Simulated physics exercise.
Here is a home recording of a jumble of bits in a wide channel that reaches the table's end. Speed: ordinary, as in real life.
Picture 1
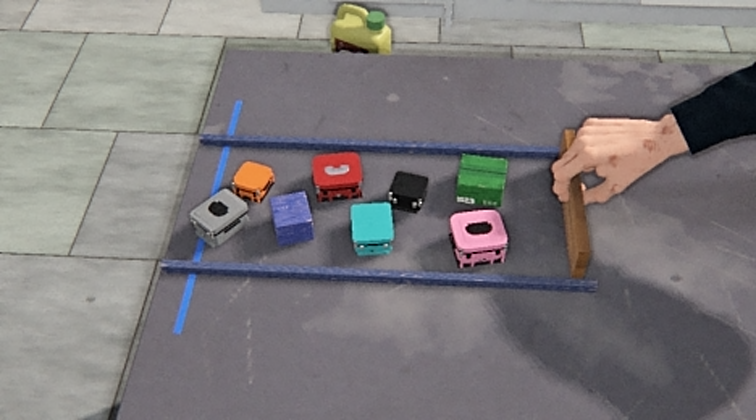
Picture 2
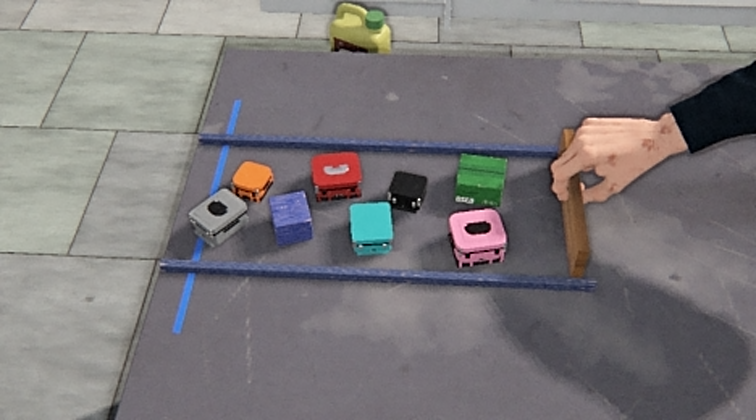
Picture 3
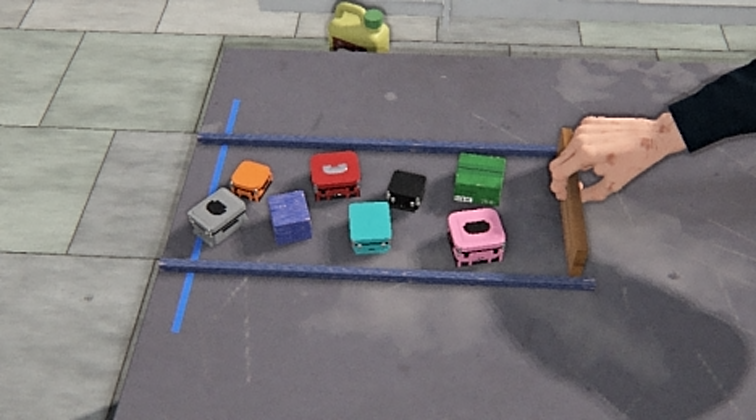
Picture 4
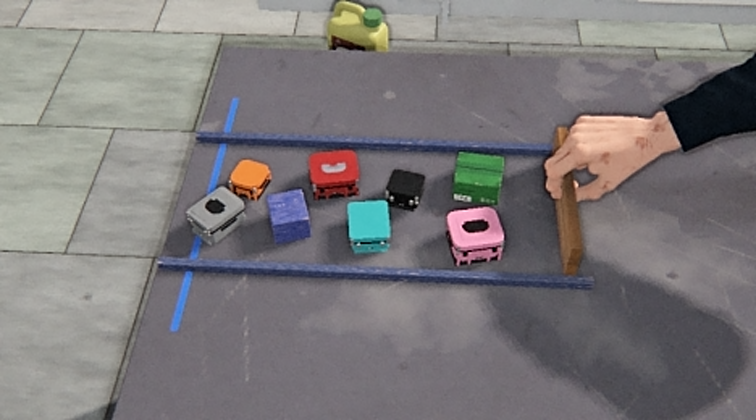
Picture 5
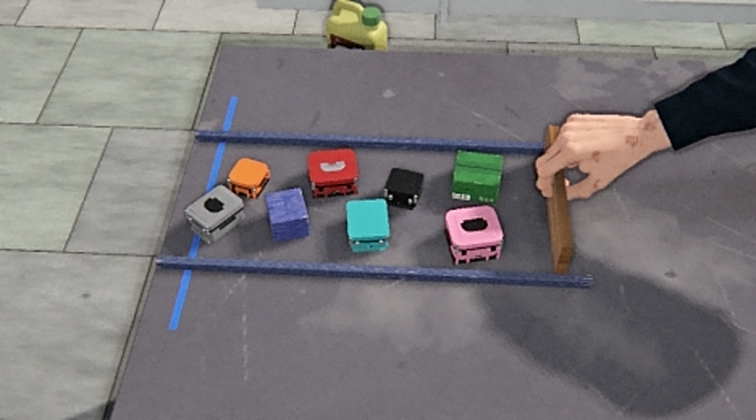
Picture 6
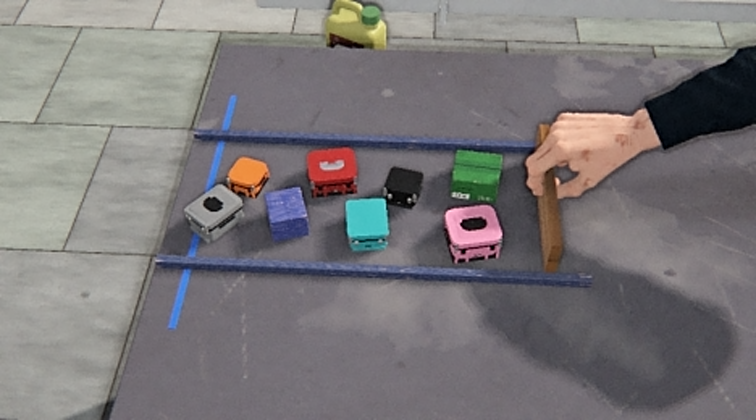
In the video, a hand holds a wooden board upright at the right of a channel between two blue rails and slides it slightly left, while the eight colourful small cases and blocks between the rails stay put.
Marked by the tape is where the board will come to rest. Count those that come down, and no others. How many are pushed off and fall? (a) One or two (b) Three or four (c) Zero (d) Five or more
Five or more.
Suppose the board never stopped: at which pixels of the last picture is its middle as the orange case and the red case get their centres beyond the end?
Its middle is about (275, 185) and about (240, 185).
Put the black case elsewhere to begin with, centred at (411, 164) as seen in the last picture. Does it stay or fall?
In that case it plunges.
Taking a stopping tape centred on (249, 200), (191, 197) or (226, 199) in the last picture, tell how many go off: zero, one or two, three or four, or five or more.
Taking the tapes one after another, the count is three or four, then more than four, then five or more.
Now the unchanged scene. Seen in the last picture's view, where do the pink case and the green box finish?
They end up close to (172, 218) and (187, 170).
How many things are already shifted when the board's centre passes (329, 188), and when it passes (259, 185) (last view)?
Counting first: 8, next 8.
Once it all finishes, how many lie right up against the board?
2 are in contact with it.
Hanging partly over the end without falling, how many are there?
The answer comes to 2.
Soon after, none off yet; grey case at rest near (216, 214); orange case at rest near (248, 178); blue block at rest near (287, 214).
After that, none off yet; grey case displaced about its own width near (164, 219); orange case displaced about its own width near (212, 176); blue block displaced well along near (203, 207).
In the end, the number that fall off is five or more; gone, black case, turquoise case, red case, blue block, orange case and grey case.
